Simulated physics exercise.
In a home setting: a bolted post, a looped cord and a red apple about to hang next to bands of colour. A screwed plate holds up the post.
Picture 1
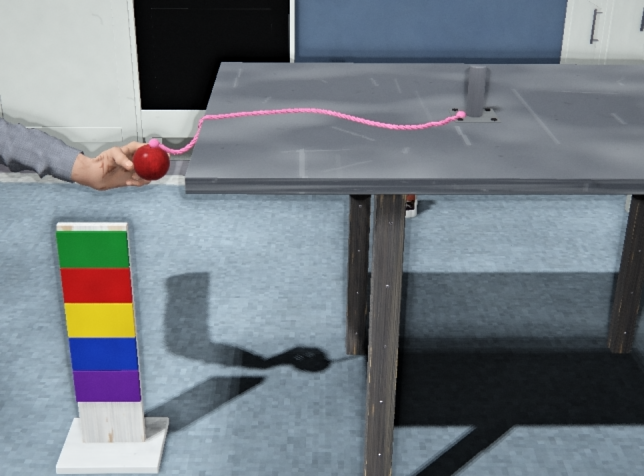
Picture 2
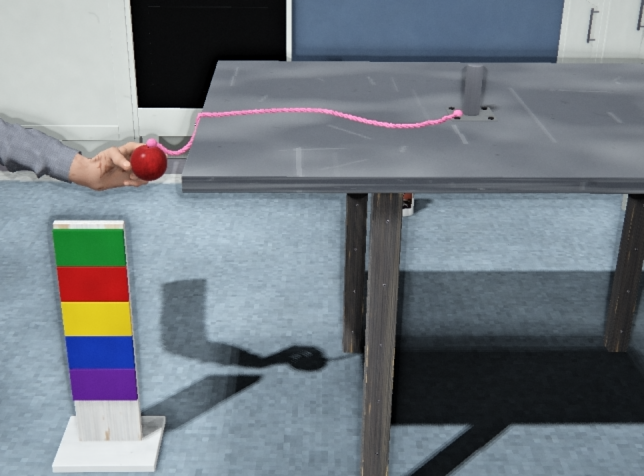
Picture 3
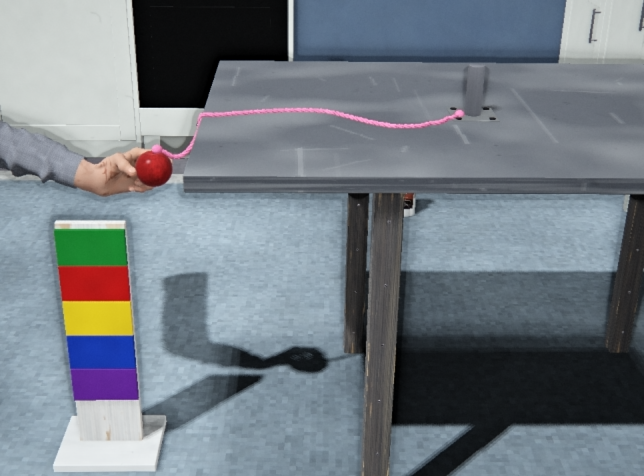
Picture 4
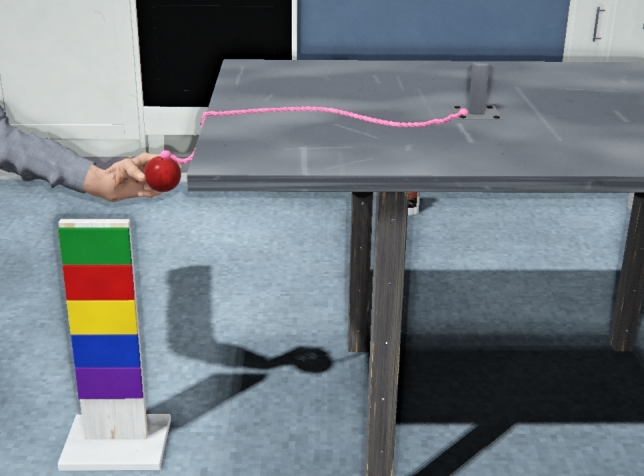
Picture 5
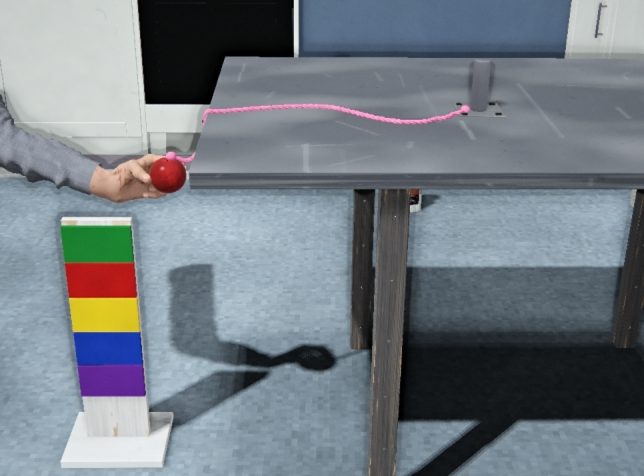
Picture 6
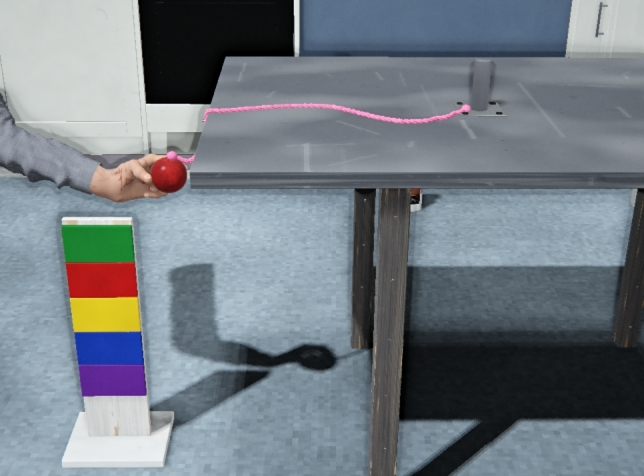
In a home, a hand held a red ball tied to a pink cord beside a gray table, near a striped color board, and moved it slightly down and right toward the table's edge.
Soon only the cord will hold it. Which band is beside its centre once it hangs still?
The green band.
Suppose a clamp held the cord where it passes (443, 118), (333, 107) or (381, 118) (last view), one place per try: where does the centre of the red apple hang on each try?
(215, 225), (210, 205), (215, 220).
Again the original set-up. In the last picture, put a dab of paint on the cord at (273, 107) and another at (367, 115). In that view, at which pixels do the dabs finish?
(238, 114) and (342, 111), roughly.
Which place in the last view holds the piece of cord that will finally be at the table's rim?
The bit in question sits close to (242, 110).
Soon after, apple near (229, 238); level with green.
Then, apple near (199, 239); level with green.
At rest, apple near (213, 240); level with green. Its centre hangs level with the green band.
